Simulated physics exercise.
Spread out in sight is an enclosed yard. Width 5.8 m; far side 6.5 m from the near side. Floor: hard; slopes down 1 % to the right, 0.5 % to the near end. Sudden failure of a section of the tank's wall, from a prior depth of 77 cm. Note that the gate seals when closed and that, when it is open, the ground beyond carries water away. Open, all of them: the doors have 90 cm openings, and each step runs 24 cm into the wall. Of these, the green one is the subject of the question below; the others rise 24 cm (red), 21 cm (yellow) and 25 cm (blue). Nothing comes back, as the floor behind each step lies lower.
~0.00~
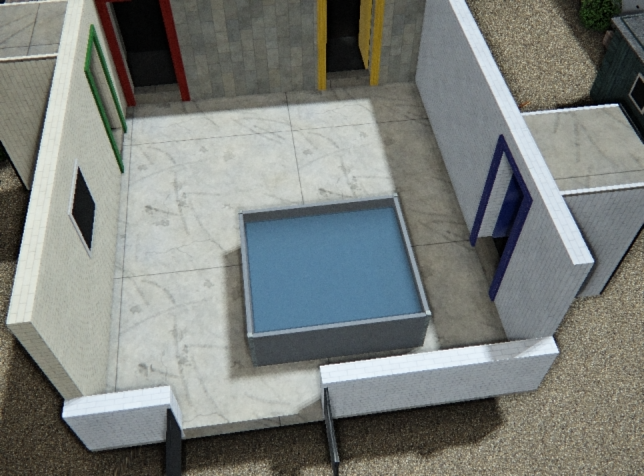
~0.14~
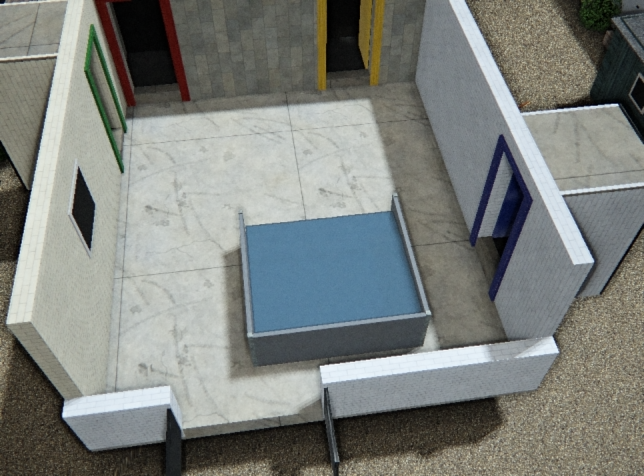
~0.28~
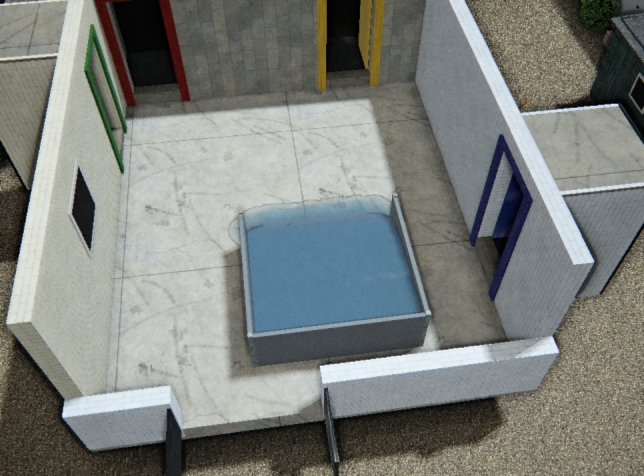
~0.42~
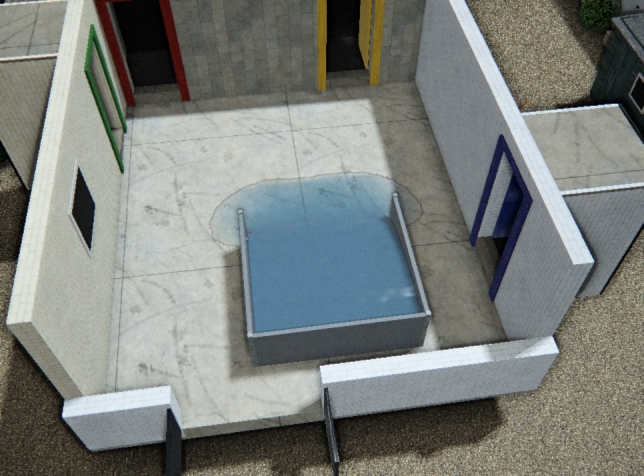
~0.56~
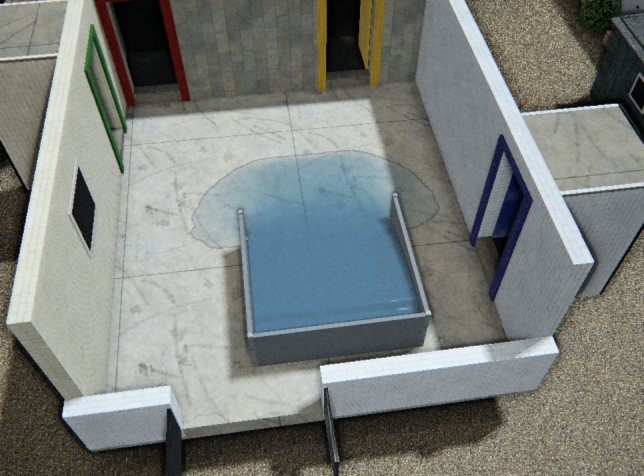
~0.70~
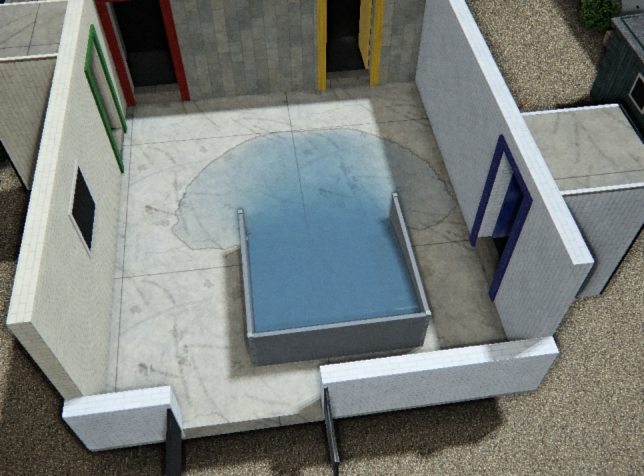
A square tank in a walled yard loses its far wall, and water spreads outward.
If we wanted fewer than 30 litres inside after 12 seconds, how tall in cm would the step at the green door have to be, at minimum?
It would need to be around 14.5 cm tall.
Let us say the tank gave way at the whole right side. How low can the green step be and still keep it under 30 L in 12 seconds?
Roughly 10.0 cm.
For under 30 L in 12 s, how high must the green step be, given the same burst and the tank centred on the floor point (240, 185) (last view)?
Some 22 cm.
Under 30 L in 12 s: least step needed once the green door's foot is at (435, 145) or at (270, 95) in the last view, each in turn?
About 16 cm for the first and 30 cm for the second.
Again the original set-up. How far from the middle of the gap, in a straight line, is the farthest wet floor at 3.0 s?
Roughly 5.0 m from the gap.
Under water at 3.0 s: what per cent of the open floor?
I'd say near 60 percent is wet.
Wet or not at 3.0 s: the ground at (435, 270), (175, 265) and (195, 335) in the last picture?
So the three spots come out spared, spared, spared, in that order.
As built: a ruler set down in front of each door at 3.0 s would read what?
Depths in cm: Red 29, yellow 34, green 20, blue 0.
After 1.4 s water covers 55 % of the floor, deepest (40 cm) near (291, 91); it has not reached the green door.
After 3.0 s water covers 60 % of the floor, deepest (39 cm) near (405, 82); 20 cm at the green door, 1 litre in over its 16 cm step.
After 12.0 s water covers 100 % of the floor, deepest (17 cm) near (453, 191); 2 cm at the green door, 22 litres in over its 16 cm step.
At the green door as built, the water arrived by 1.8 s and peaked near 23 cm at 3.2 s.
Run again over the same 12 s with other heights there, 40 litres in over 13.5 cm, 22 litres over 16 cm. The limit of 30 litres is kept from about 14.5 cm up.
